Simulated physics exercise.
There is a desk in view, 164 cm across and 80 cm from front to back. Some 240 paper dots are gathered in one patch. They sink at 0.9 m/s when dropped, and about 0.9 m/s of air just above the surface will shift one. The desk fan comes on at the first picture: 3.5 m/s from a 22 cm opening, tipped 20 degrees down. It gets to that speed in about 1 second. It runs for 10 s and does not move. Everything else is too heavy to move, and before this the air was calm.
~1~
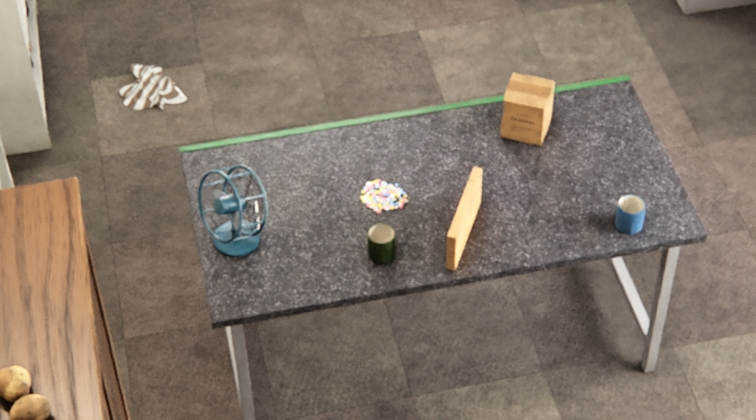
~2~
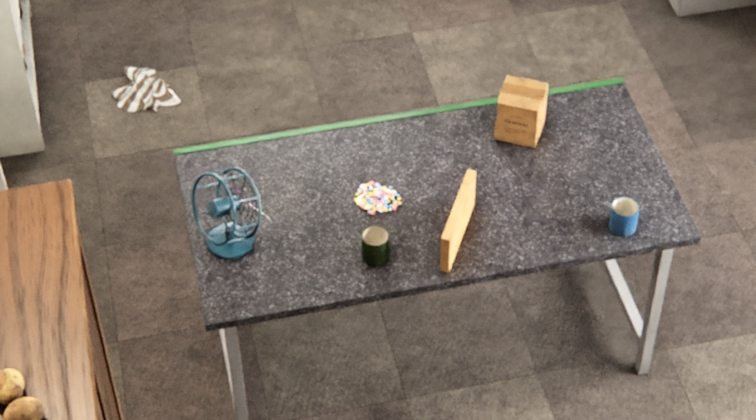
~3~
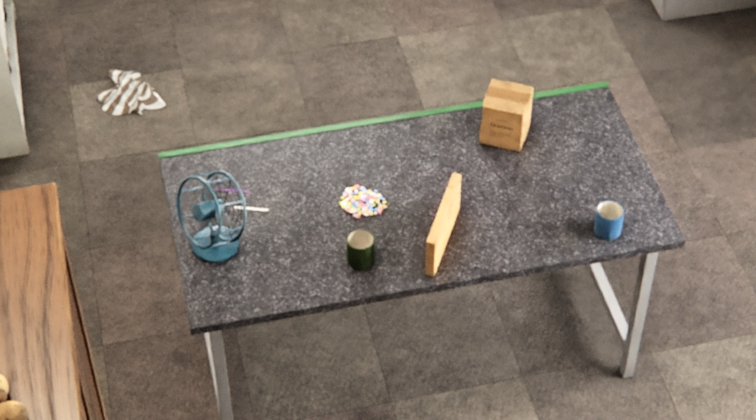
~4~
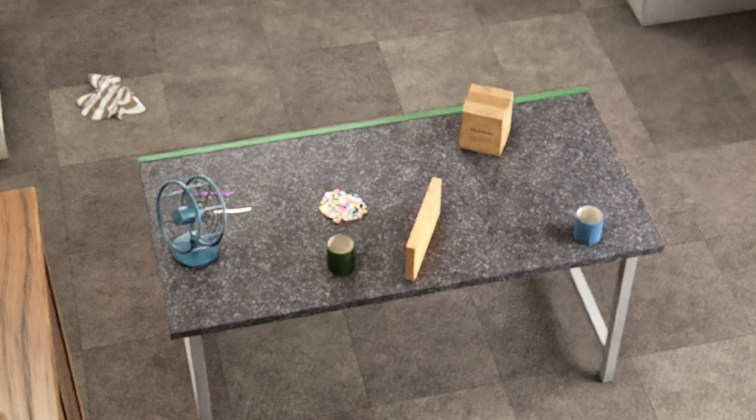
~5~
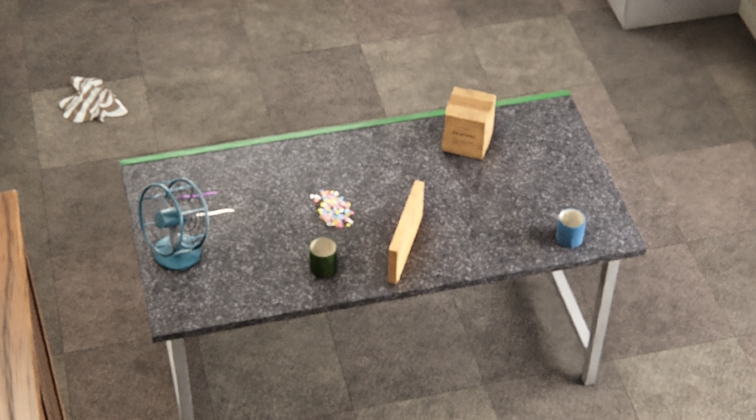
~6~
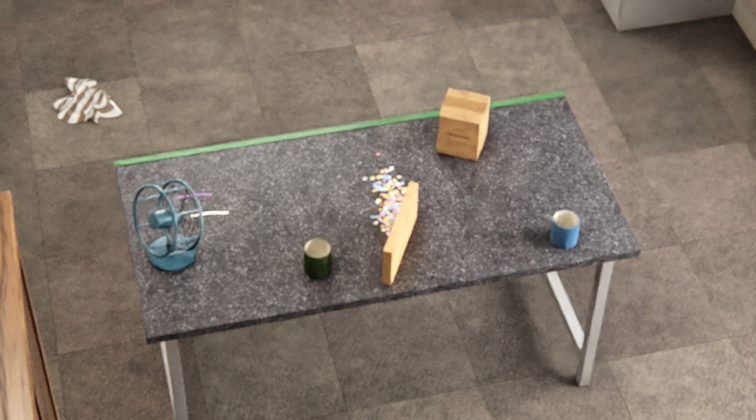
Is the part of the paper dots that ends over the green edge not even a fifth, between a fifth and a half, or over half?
It does not reach a fifth.
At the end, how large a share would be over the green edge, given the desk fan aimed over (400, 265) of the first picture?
I'd expect close to 30 percent of them to end up there.
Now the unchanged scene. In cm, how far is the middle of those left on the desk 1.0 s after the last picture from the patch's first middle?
Around 65 cm from the start.
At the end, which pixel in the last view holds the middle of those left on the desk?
Centre: Roughly (521, 203).
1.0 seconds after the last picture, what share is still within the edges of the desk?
I'd say some 70 % at that moment.
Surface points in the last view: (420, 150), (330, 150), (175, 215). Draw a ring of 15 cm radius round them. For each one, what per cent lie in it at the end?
I would say some 0 %, 0 % and 0 % respectively.
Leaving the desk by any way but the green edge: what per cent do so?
Close to 50 % of them.
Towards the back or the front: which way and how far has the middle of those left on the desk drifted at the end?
Direction: Frontward; distance: About 10 cm.
Then, 1.0 s after the last picture, 63 % are on the move or not yet settled, 2 % are over the green edge; the middle of those still in play is near (506, 206).
Then, 2.2 s after the last picture, 53 % are on the move or not yet settled, 2 % are over the green edge; the middle of those still in play is near (512, 206).
Then, 4.6 s after the last picture, 45 % are on the move or not yet settled, 2 % are over the green edge; the middle of those still in play is near (521, 203).
Then, 9.1 s after the last picture, at the end, 2 % are over the green edge; the middle of those still in play is near (521, 203).
